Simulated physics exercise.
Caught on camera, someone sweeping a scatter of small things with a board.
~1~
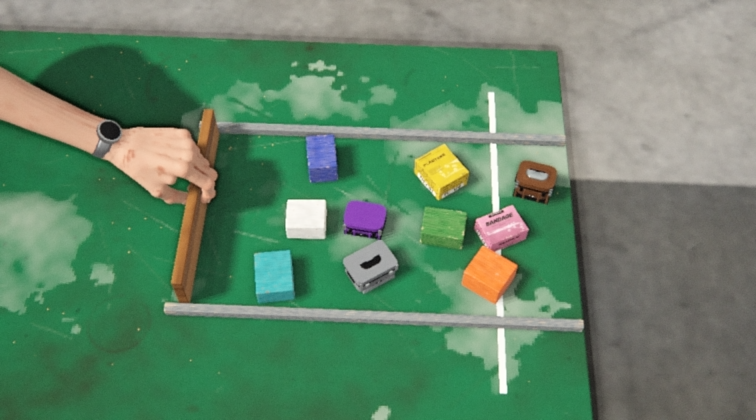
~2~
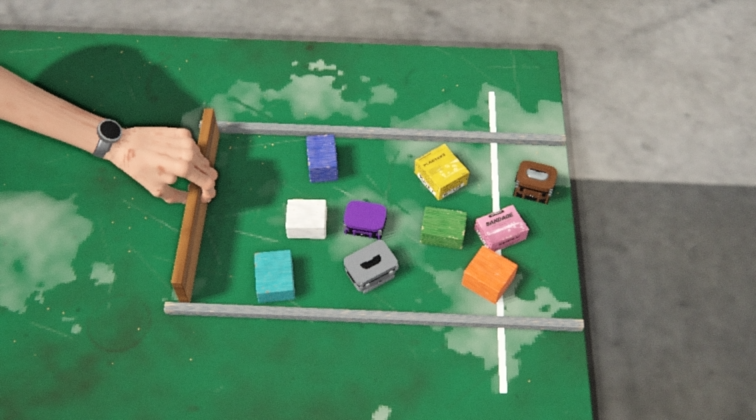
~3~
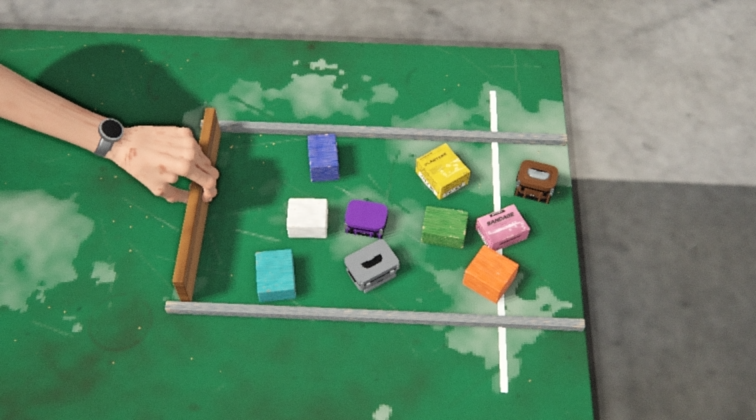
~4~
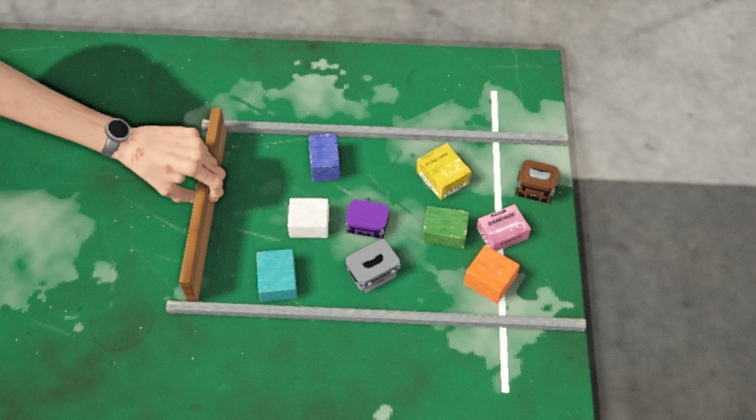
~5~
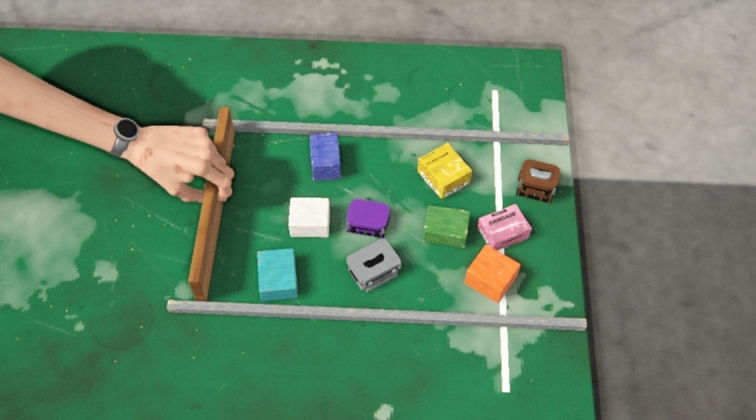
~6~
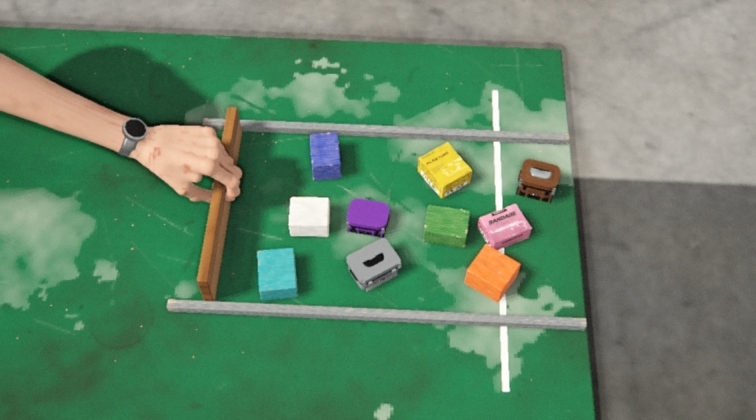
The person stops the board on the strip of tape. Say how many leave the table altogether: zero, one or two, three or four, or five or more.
The number that fall off is three or four.
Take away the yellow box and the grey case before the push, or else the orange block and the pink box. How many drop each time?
2 in the first case, 2 in the second.
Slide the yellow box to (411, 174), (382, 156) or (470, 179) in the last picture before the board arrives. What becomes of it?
In that order, it remains up; holds on; holds on.
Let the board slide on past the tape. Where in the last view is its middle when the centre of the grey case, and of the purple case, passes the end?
For the grey case at (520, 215), for the purple case at (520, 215).
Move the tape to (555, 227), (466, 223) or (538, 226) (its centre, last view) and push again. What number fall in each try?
In that order 7, 1 and 7.
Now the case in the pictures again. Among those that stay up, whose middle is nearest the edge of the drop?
Foremost is the orange block.
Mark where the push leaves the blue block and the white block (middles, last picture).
The blue block stops around (513, 165); the white block around (520, 227).
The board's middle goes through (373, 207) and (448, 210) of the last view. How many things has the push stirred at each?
7 and 9.
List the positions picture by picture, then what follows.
In the first frame, brown case (535, 182); pink box (501, 230); orange block (489, 275); board (197, 203); tape (497, 226).
In the second frame, pink box (501, 229); board (197, 202).
In the third frame, orange block (491, 275); grey case (372, 267).
In the fourth frame, brown case (537, 181); yellow box (444, 172).
In the fifth frame, pink box (504, 228); green block (447, 227).
In the sixth frame, brown case (538, 180); pink box (504, 228); orange block (492, 274); board (221, 200); tape (500, 225).
Early on, none off yet; brown case at rest near (538, 180); pink box at rest near (504, 228); orange block at rest near (492, 274).
A while later, none off yet; brown case at rest near (538, 180); pink box travelled about its own width near (532, 232); orange block moving near (498, 275).
Further along, none off yet; brown case moving near (546, 181); pink box leaning well over near (602, 254); orange block travelled about its own width near (549, 285).
Finally, the number that fall off is three or four; lost, green block, pink box and brown case.
